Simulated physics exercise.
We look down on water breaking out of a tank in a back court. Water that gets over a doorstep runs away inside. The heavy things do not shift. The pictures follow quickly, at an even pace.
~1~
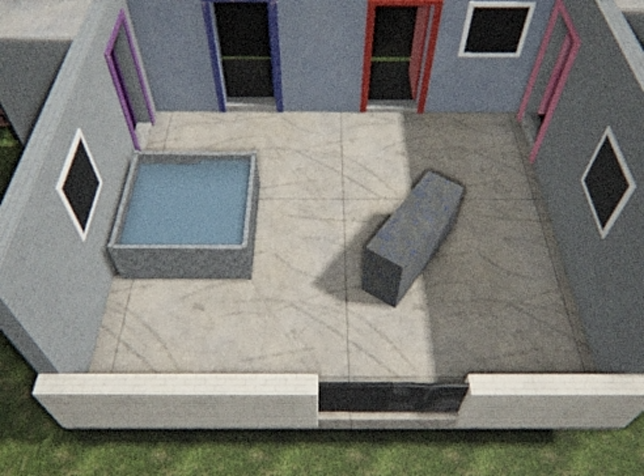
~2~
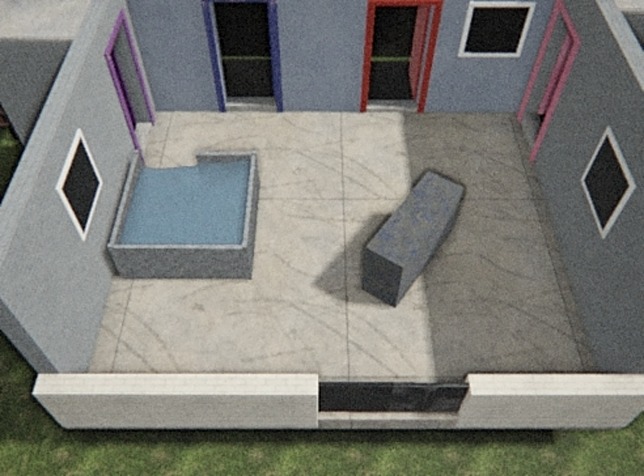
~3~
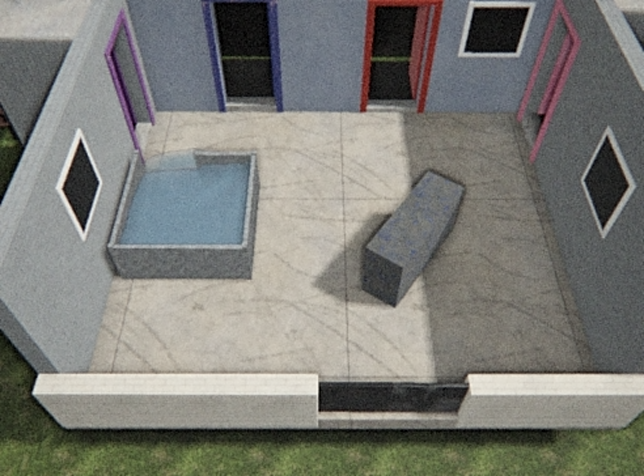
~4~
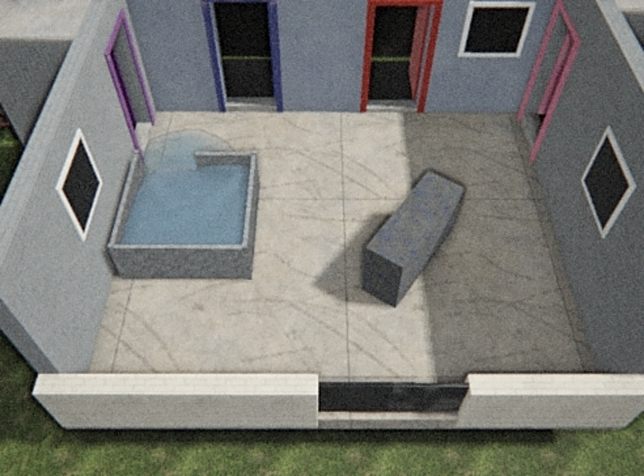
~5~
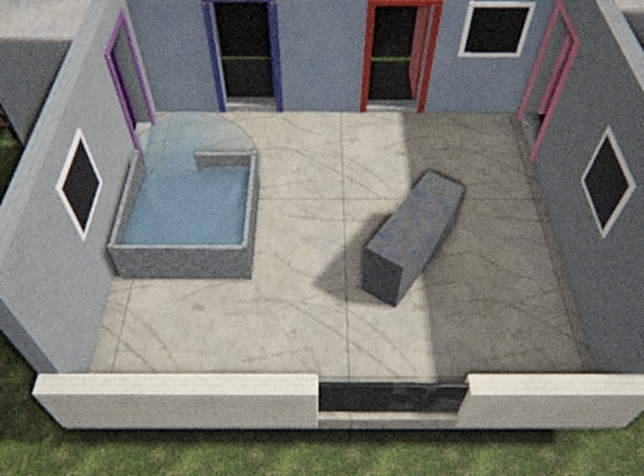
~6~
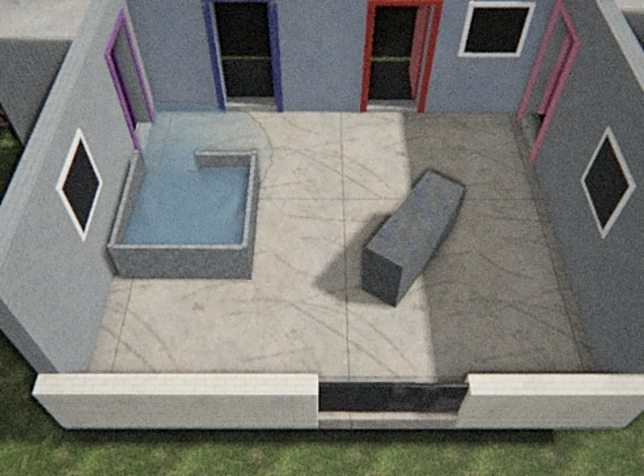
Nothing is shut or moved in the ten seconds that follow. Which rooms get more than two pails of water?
One by one: The blue door floods; the pink door holds within the limit; the red door holds within the limit; the purple door floods.
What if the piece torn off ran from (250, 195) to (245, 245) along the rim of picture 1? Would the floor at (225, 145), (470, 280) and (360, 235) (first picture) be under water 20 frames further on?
In turn: Clear, no water, under water.
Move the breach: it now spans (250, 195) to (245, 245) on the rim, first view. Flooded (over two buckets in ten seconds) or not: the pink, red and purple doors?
Then: Pink door is under; red door is over; purple door is under.
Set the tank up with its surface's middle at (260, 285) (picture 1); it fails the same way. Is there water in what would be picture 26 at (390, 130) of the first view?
Verdict: Under water.
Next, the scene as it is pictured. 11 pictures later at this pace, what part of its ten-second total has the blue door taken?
Close to 55 %.
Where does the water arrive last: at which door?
It is the pink-painted one.
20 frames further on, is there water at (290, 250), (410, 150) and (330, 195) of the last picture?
In turn: Free of water, wet, covered.
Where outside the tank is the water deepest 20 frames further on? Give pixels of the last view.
I would point to (156, 117).
A moment on, water covers 10 % of the floor; the blue door under two buckets in, the pink door not reached, the red door not reached, the purple door over two buckets in.
Next, water covers 20 % of the floor; the blue door over two buckets in, the pink door not reached, the red door wet at the sill, nothing in, the purple door far over two buckets in.
Then, water covers 45 % of the floor; the blue door over two buckets in, the pink door wet at the sill, nothing in, the red door wet at the sill, nothing in, the purple door far over two buckets in.
Later, water covers 60 % of the floor; the blue door over two buckets in, the pink door wet at the sill, nothing in, the red door wet at the sill, nothing in, the purple door far over two buckets in.
In the end, water covers 90 % of the floor; the blue door over two buckets in, the pink door wet at the sill, nothing in, the red door wet at the sill, nothing in, the purple door far over two buckets in.
